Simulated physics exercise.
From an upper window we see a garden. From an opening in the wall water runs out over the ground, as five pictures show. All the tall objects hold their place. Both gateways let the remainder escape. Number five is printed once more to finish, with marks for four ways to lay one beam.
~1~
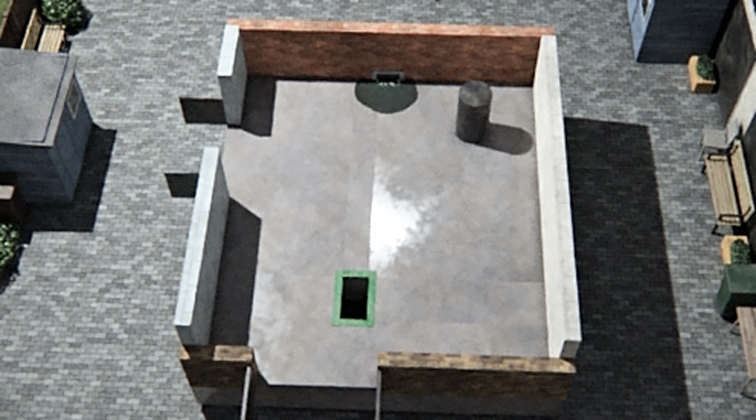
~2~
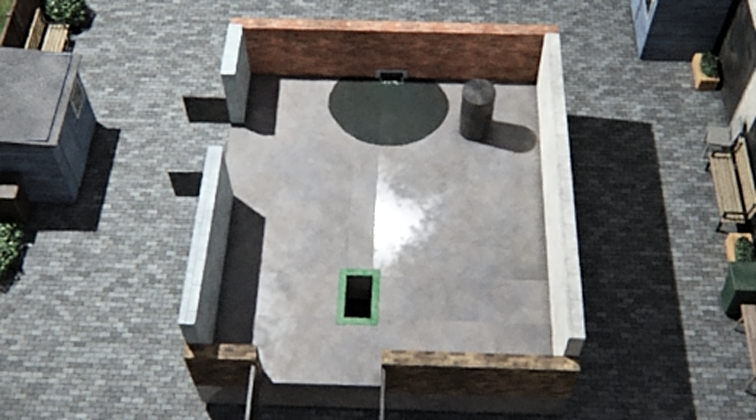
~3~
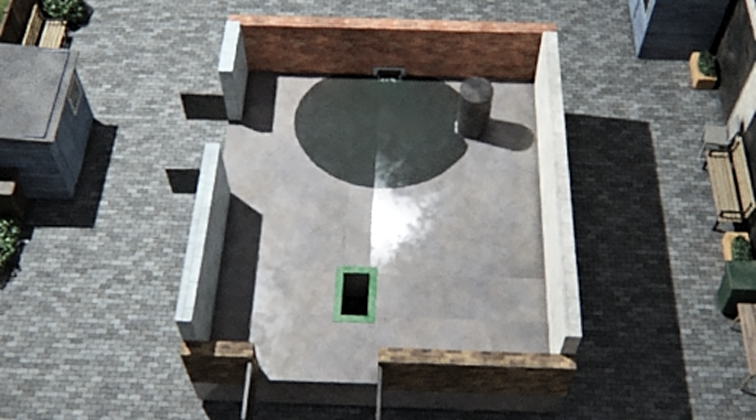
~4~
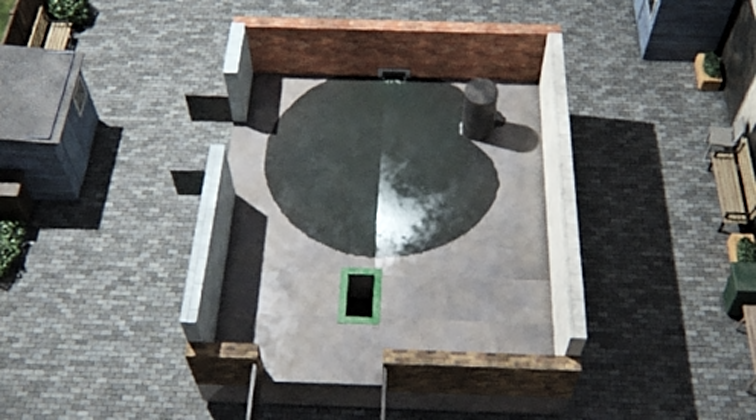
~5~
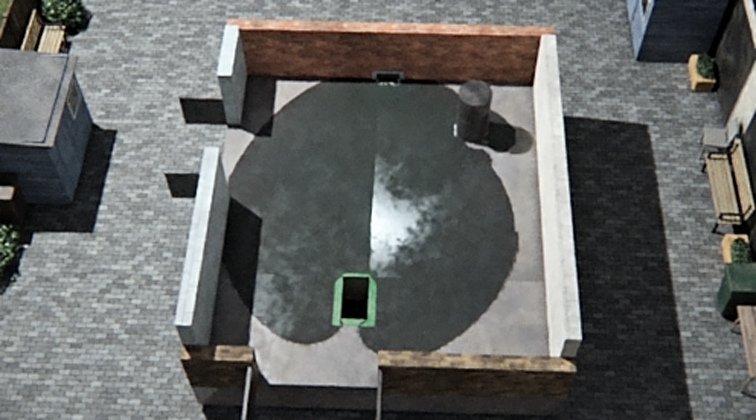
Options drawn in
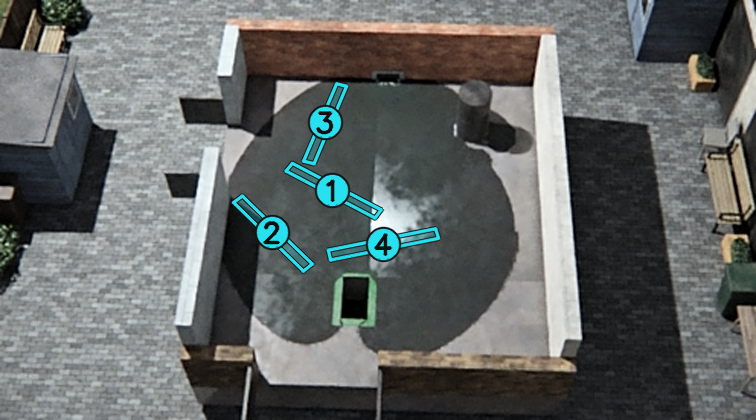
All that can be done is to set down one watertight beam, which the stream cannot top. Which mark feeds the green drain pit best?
2.
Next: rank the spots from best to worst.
Best to worst: 2, 3, 1, 4.
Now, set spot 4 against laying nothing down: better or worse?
Worse.
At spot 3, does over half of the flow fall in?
No.
On the marked copy, 1 from (289, 167) to (378, 213); 2 from (237, 199) to (307, 267); 3 from (308, 162) to (341, 85); 4 from (329, 255) to (437, 233).
With 1, about 13 % of the stream runs into the green drain pit, about 86 % out by the gates.
With 2, about 43 % of the stream runs into the green drain pit, about 55 % out by the gates.
With 3, about 27 % of the stream runs into the green drain pit, about 72 % out by the gates.
With 4, about 4 % of the stream runs into the green drain pit, about 95 % out by the gates.
